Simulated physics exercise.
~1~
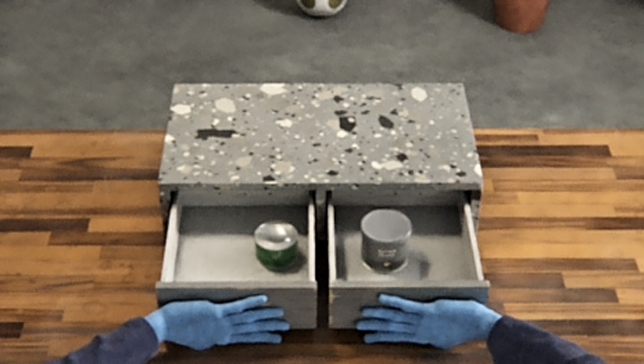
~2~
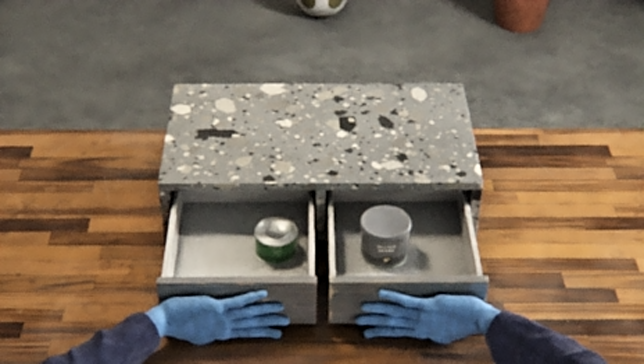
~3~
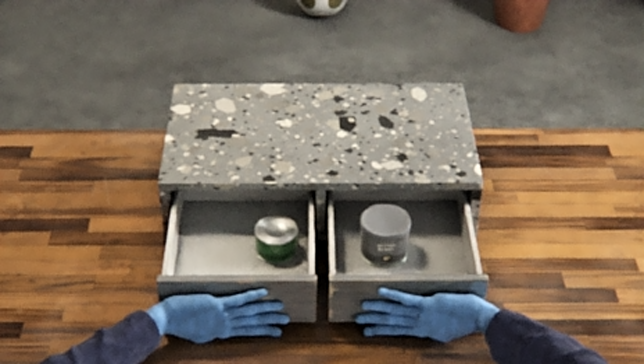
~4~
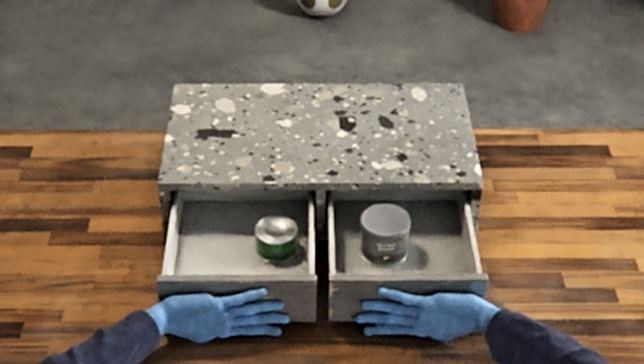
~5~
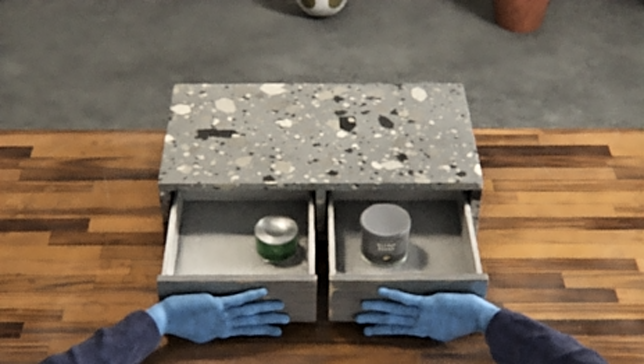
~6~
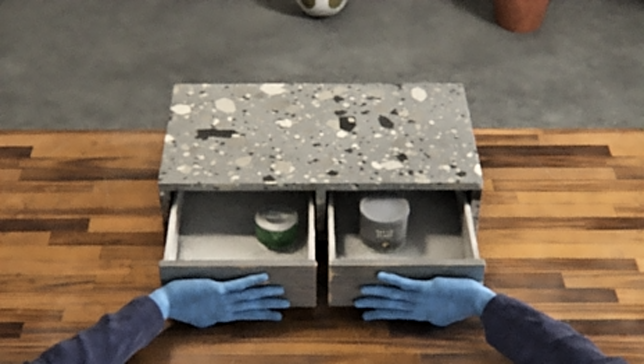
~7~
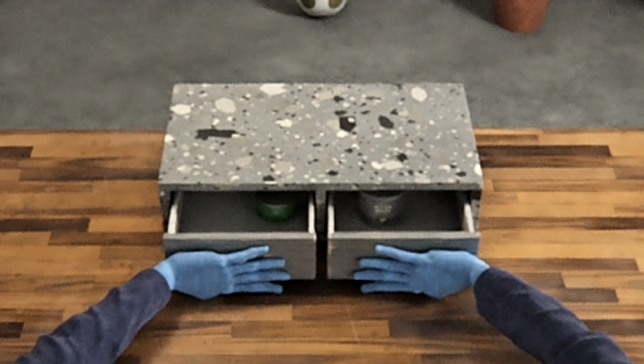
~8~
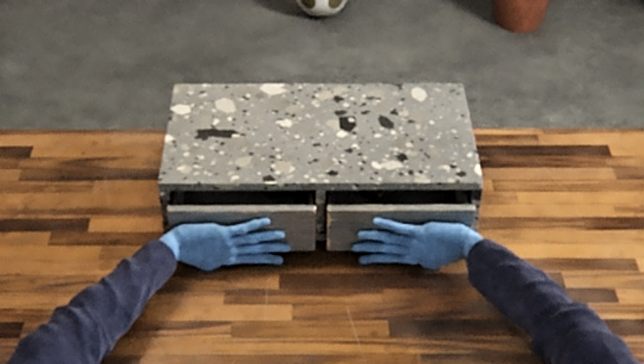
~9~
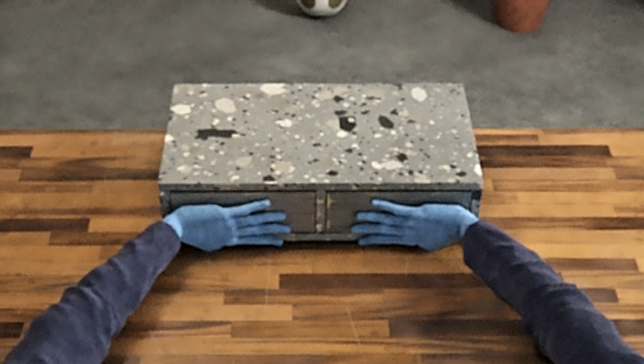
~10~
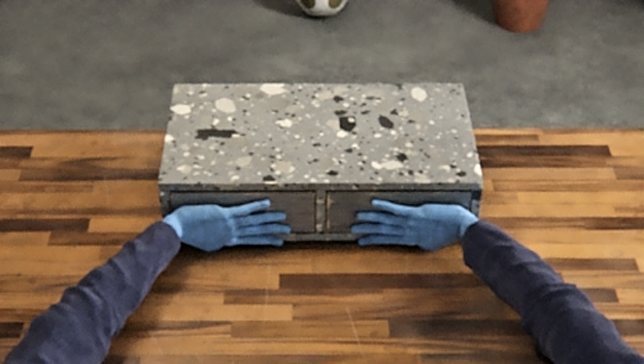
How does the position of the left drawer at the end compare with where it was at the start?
At the start the left drawer is pulled out towards the viewer with a green tin showing inside, and by the end it has been pushed all the way back into the chest.
